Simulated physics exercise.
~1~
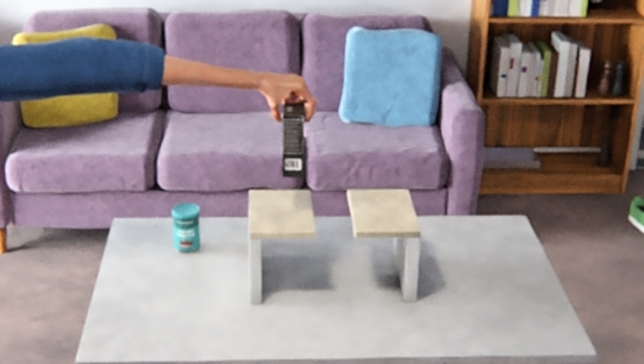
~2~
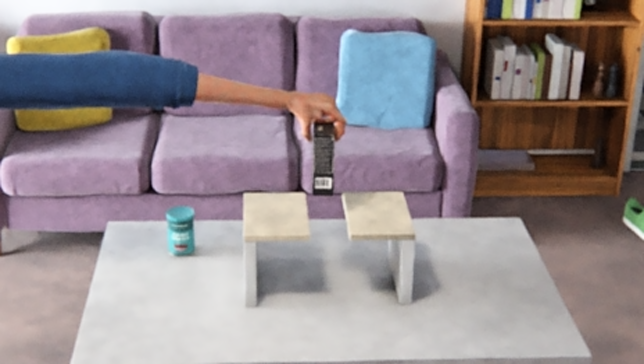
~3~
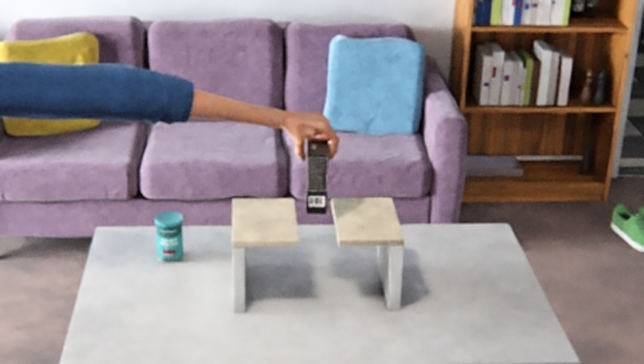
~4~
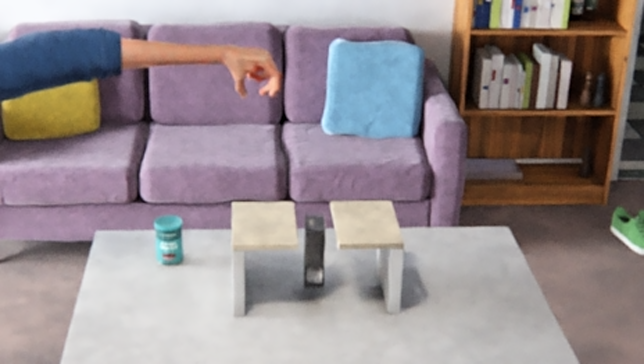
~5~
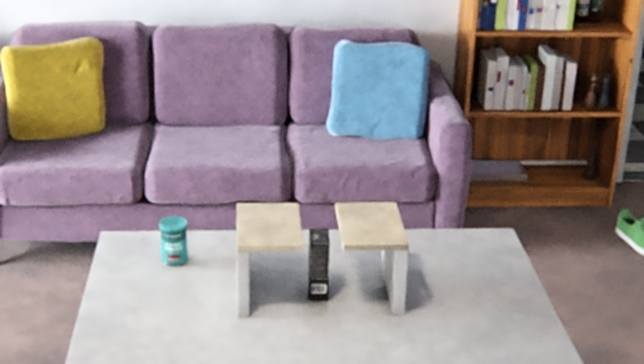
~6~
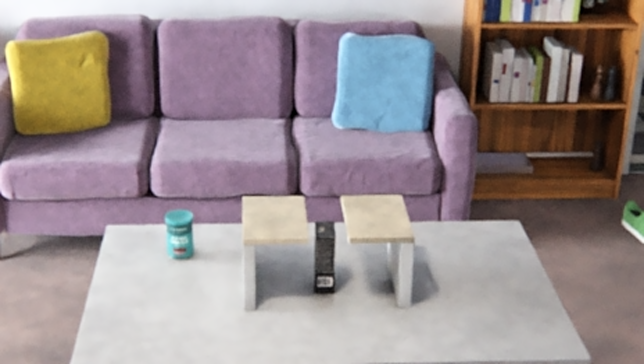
A hand lowering a black carton through the gap between two small stands, releasing it upright on the table and withdrawing.
